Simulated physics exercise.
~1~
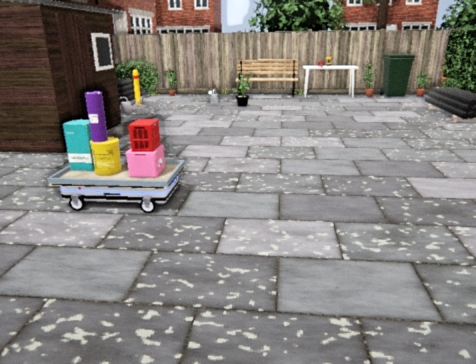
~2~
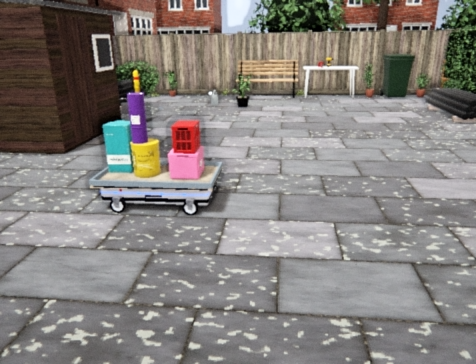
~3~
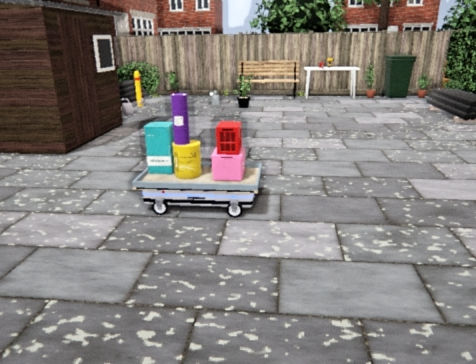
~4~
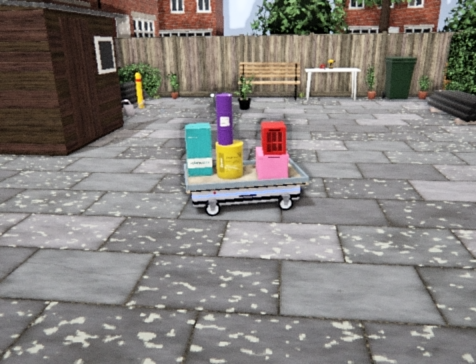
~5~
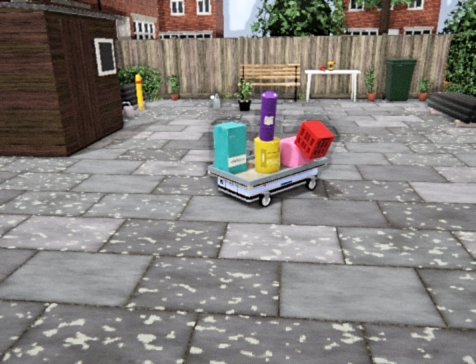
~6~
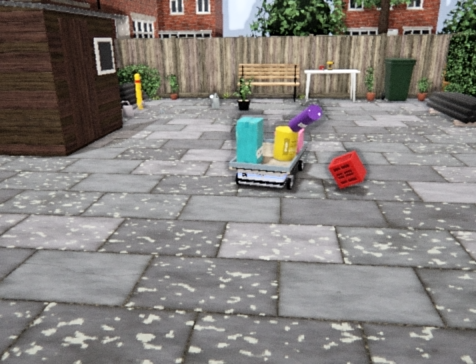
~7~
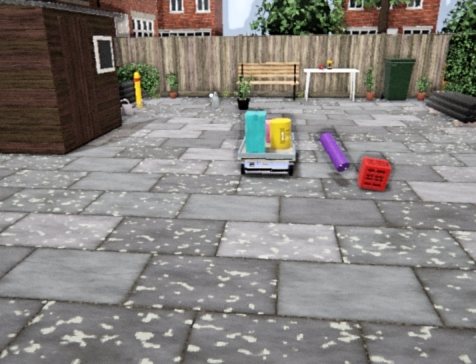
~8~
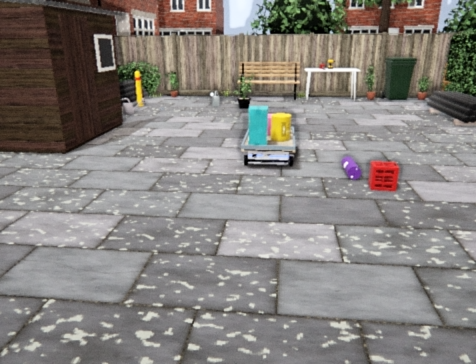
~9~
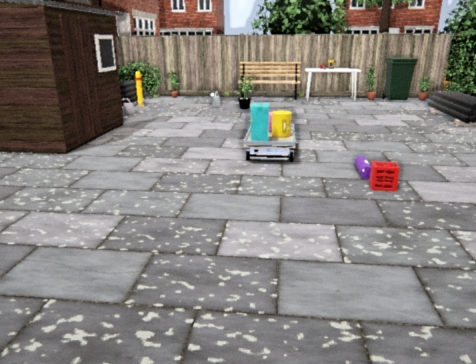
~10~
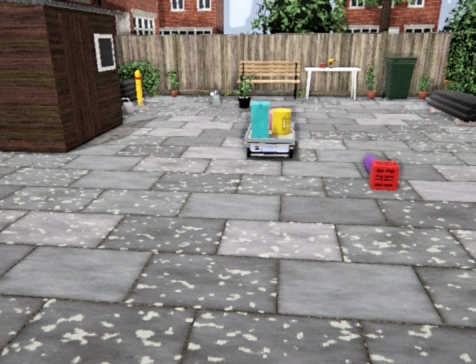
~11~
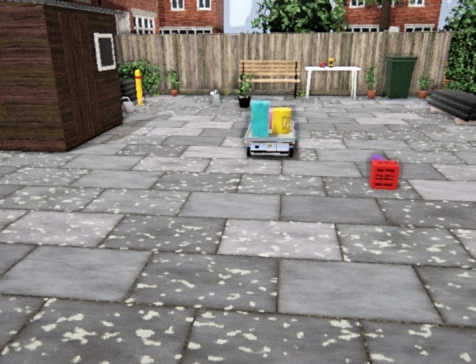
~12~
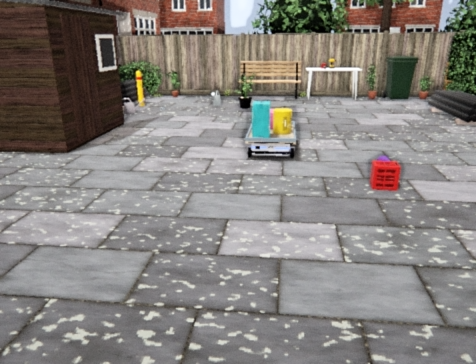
The clip opens on a low cart at the left of a paved yard, carrying a turquoise box, a purple canister, a yellow pail, a red crate and a pink tote. It rolls right, its load upright, then swings away from the camera toward the back fence. As it turns, the red crate tips off the right side onto the paving, and the purple canister topples after it. The cart straightens, rolls a little farther back and stops. The canister rolls behind the fallen crate, mostly hidden, while the turquoise box and yellow pail remain upright aboard.
